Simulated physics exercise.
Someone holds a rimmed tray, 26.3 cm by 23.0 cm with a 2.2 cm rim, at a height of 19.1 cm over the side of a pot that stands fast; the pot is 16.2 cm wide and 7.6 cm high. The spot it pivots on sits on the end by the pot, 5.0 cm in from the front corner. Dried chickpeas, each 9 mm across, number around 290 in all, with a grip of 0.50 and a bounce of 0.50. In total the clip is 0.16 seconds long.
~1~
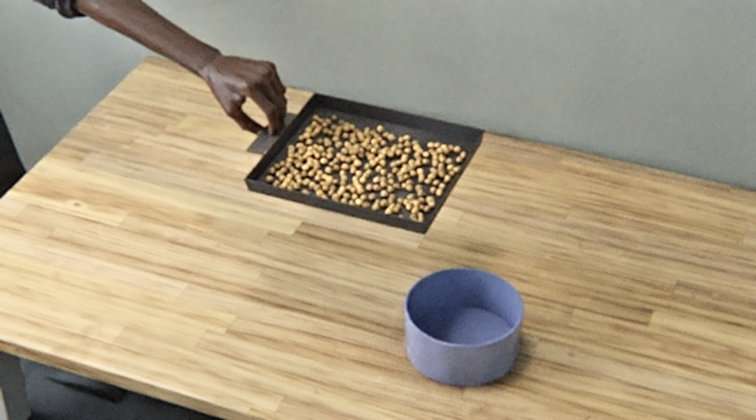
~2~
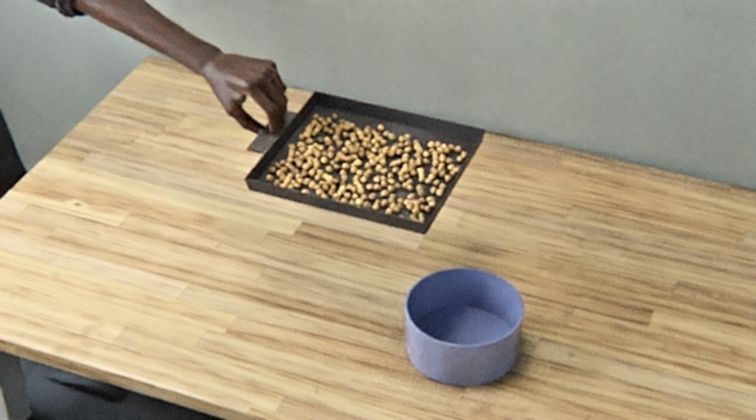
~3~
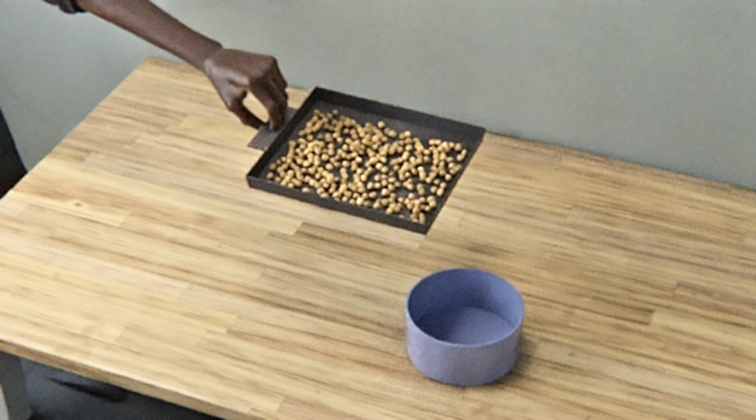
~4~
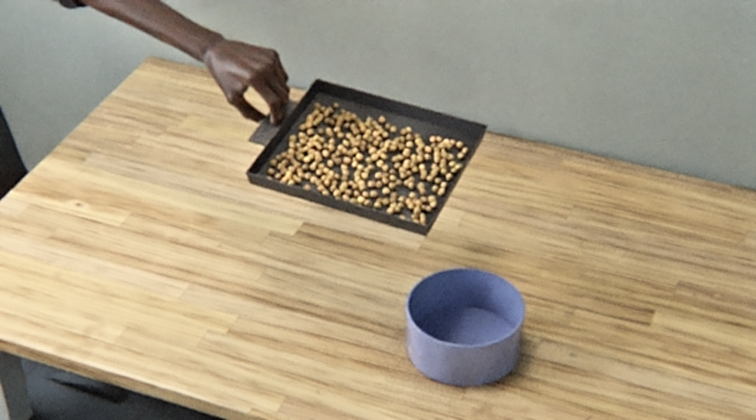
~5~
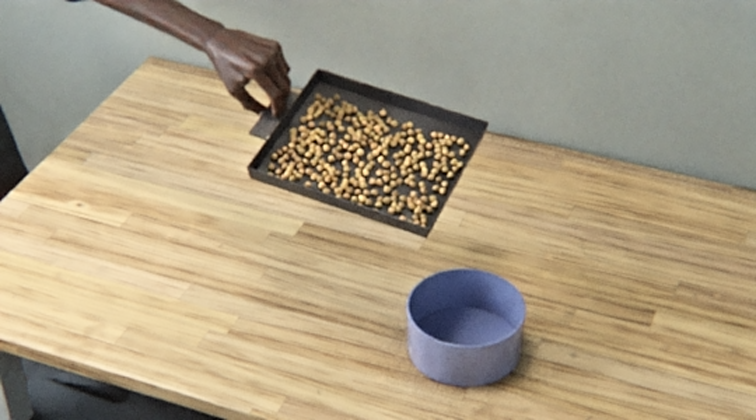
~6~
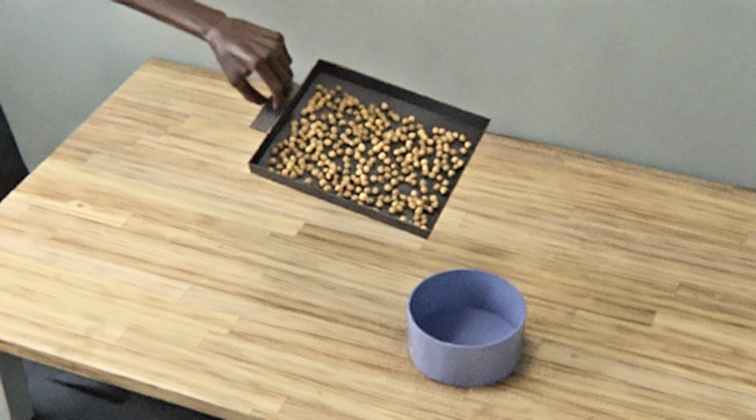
A hand gripped a dark, rimmed tray of dried chickpeas above a wooden table and slowly raised its back left side, tilting it slightly toward the blue pot, while the chickpeas barely shifted.
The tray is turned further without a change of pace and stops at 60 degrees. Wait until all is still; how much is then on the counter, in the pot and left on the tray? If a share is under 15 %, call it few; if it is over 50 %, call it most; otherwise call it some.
I would say counter: Few, pot: Some, tray: Most.
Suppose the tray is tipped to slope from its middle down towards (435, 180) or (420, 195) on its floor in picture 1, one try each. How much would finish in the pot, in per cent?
Approximately 5 percent, then 30 percent.
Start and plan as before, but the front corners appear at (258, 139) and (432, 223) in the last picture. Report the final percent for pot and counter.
Pot 10 % / counter 20 %.
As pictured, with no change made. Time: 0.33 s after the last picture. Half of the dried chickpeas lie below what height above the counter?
I'd put it near 26 cm.
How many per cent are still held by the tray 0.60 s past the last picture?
Load share: Around 85%.
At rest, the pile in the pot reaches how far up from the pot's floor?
My guess is around 1.5 centimetres.
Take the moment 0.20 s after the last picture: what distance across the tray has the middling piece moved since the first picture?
2 cm.
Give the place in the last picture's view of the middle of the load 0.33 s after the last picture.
The middle of the load should be at about (397, 168) by then.
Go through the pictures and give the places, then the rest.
Tray tilt 0 degrees, front corners at (248, 178) and (425, 221); middle of the pieces at (367, 167); pot at (464, 306), in the first picture.
Tray tilt 1 degrees, front corners at (248, 177) and (425, 222); middle of the pieces at (368, 166), in the second picture.
Tray tilt 2 degrees, front corners at (249, 175) and (426, 223); middle of the pieces at (368, 164), in the third picture.
Tray tilt 5 degrees, front corners at (249, 171) and (427, 224), lowest corner right front; middle of the pieces at (369, 161), in the fourth picture.
Tray tilt 9 degrees, front corners at (250, 166) and (428, 226), lowest corner right front; middle of the pieces at (370, 157), in the fifth picture.
Tray tilt 12 degrees, front corners at (251, 162) and (429, 229), lowest corner right front; middle of the pieces at (371, 153); pot at (467, 307), in the sixth picture.
Then, 0.20 s after the last picture, tilt 37 degrees; the tray holds 100 %, the pot 0 %.
Then, 0.33 s after the last picture, tilt 53 degrees; the tray holds 100 %, the pot 0 %.
Then, 0.60 s after the last picture, tilt 60 degrees; the tray holds 85 %, the pot 0 %.
In the end, counter 0 %, pot 25 %, tray 70 %.
